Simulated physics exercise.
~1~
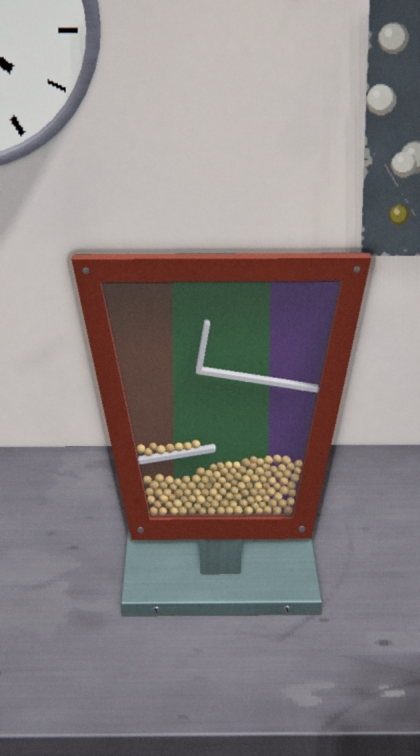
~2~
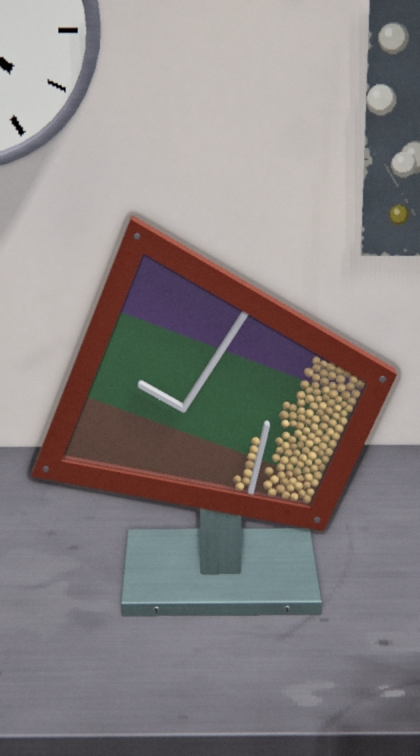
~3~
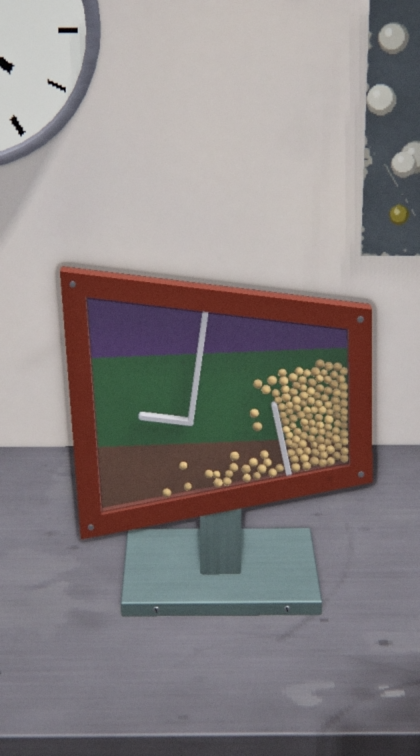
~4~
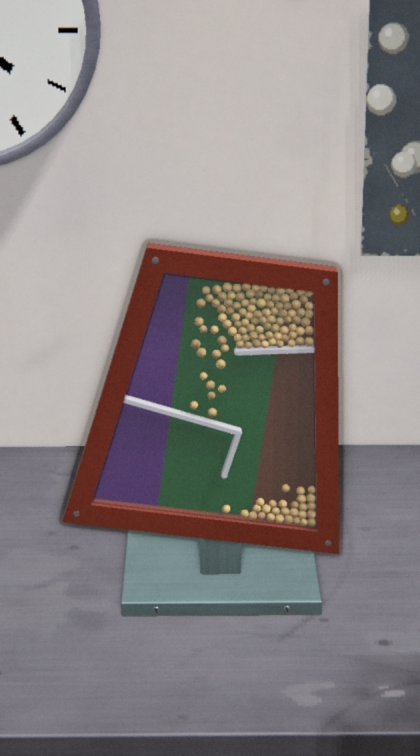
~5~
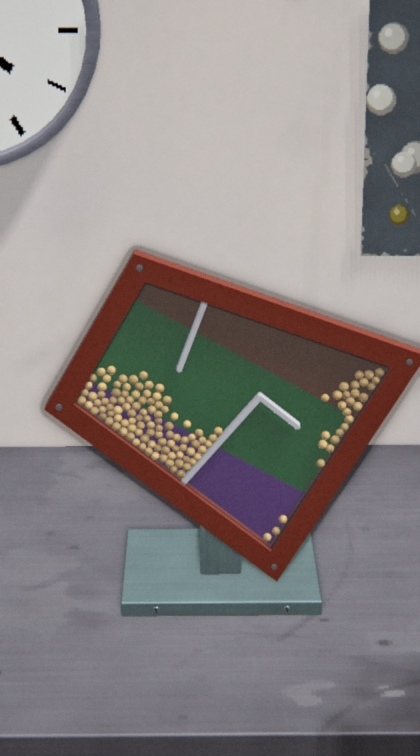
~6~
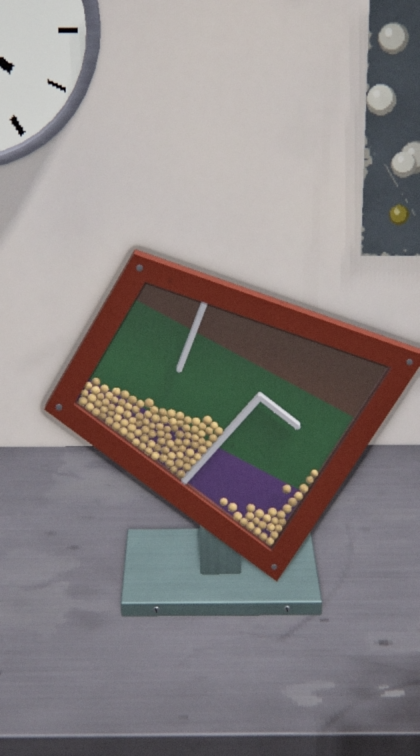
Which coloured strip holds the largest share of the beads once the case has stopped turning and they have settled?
The purple strip holds the largest share of the beads, which lie piled along the lower side of the tilted case.
